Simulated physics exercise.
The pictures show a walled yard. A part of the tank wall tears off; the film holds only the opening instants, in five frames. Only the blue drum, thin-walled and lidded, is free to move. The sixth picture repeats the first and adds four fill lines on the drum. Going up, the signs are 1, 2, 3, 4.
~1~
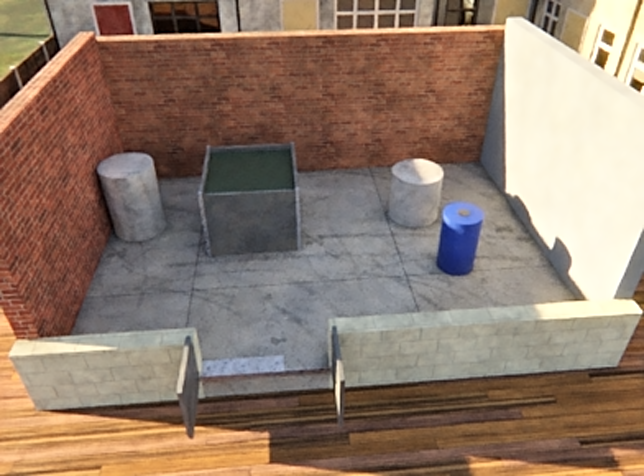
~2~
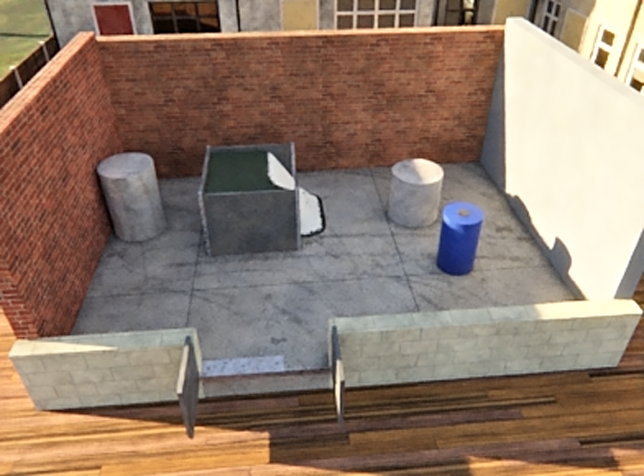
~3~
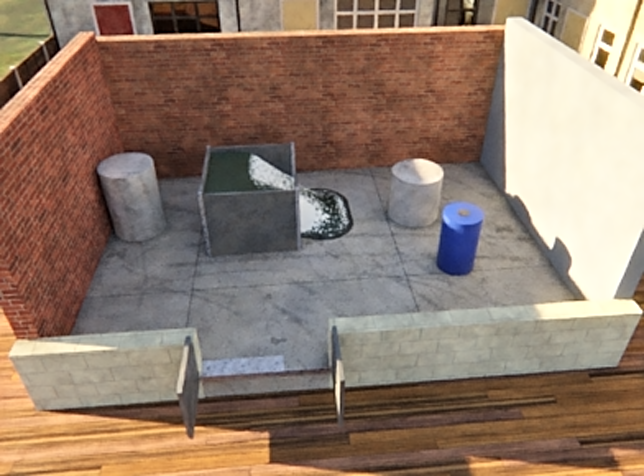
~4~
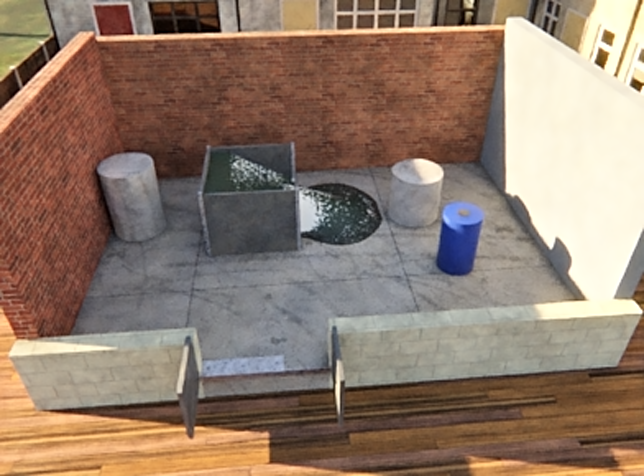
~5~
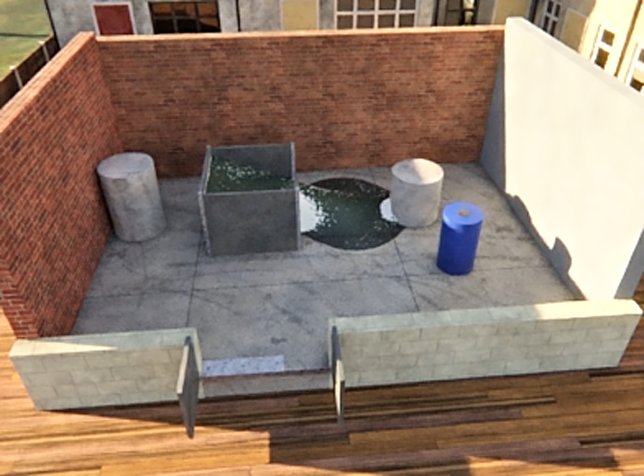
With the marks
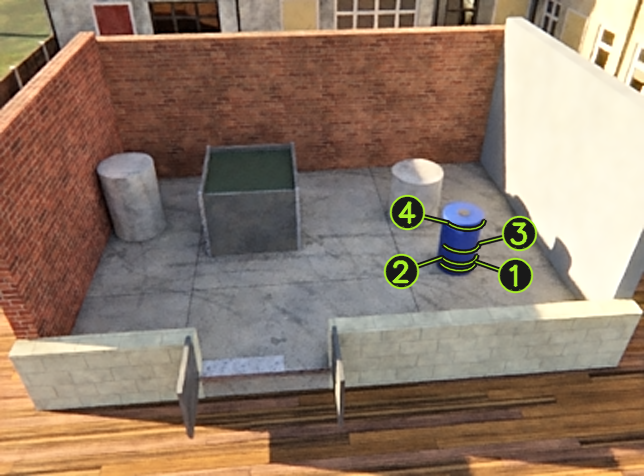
Water pours from the right side of a grey tank and spreads across the walled yard.
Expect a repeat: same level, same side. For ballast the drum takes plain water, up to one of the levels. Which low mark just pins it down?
Line 3.
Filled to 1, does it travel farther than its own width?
Yes.
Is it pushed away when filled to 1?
Yes.
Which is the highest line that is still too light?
Here it is line 2.
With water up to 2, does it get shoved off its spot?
Yes, it does.
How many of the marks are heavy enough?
Two.
On the marked copy, 1 at (461, 270); 2 at (463, 264); 3 at (465, 252); 4 at (470, 229); from the bottom up 1, 2, 3, 4.
With 1, it is pushed about twice its own width away.
With 2, it is pushed about twice its own width away.
With 3, it does not move.
With 4, it does not move.
